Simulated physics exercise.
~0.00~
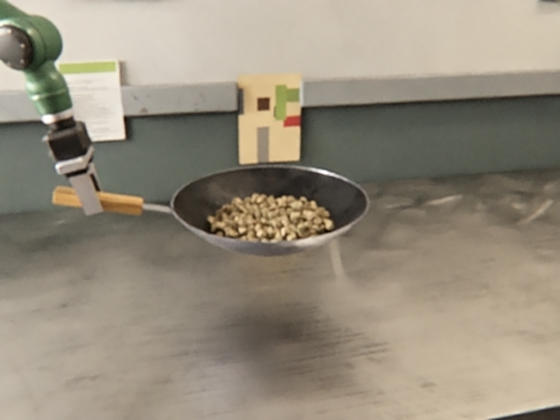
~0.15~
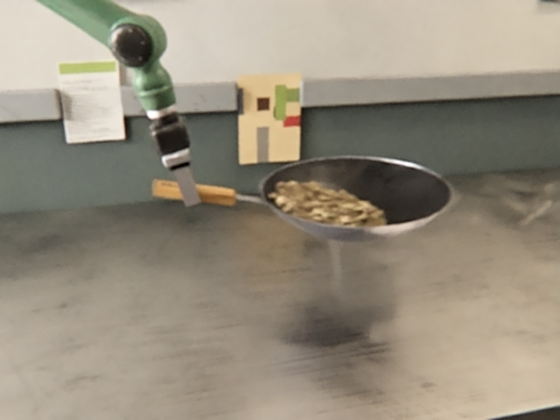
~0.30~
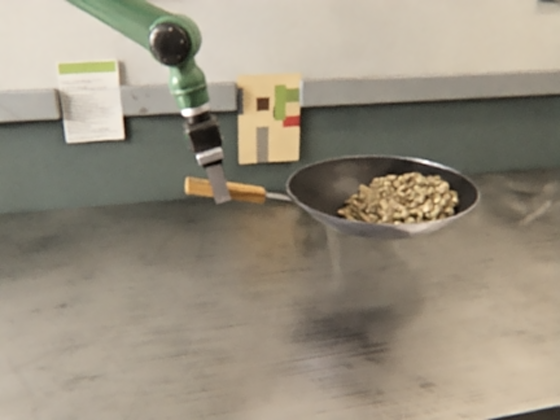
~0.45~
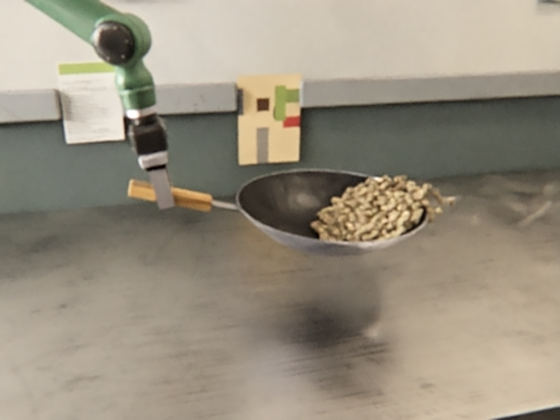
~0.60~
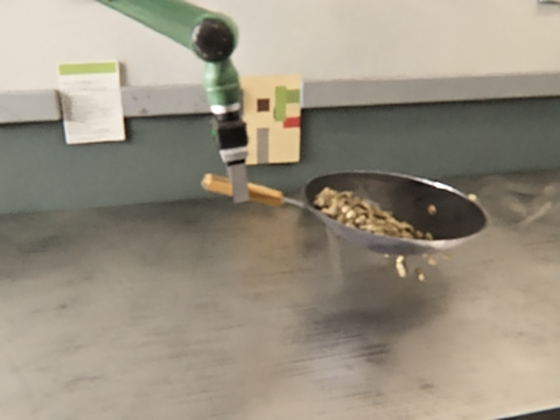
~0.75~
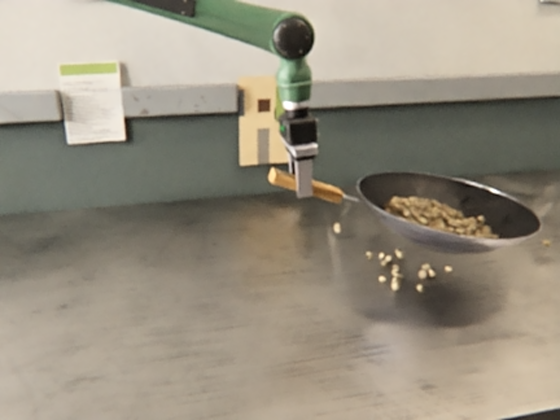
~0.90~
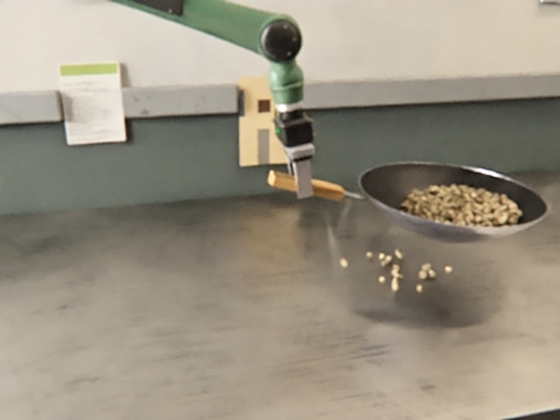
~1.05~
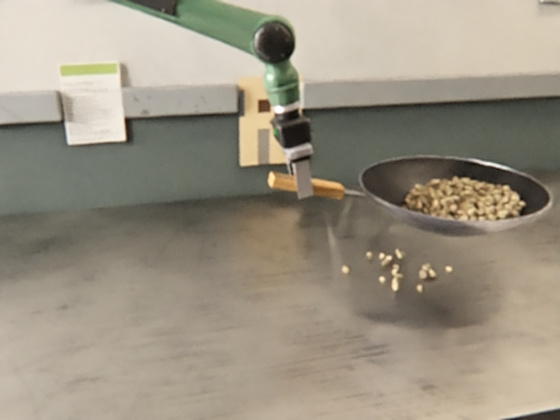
On a grey tabletop against a wall with posted papers, a green robot arm holds a wok of small pebbles by its handle and swings it right, back left, then right again, spilling some onto the table before it steadies with most still inside.
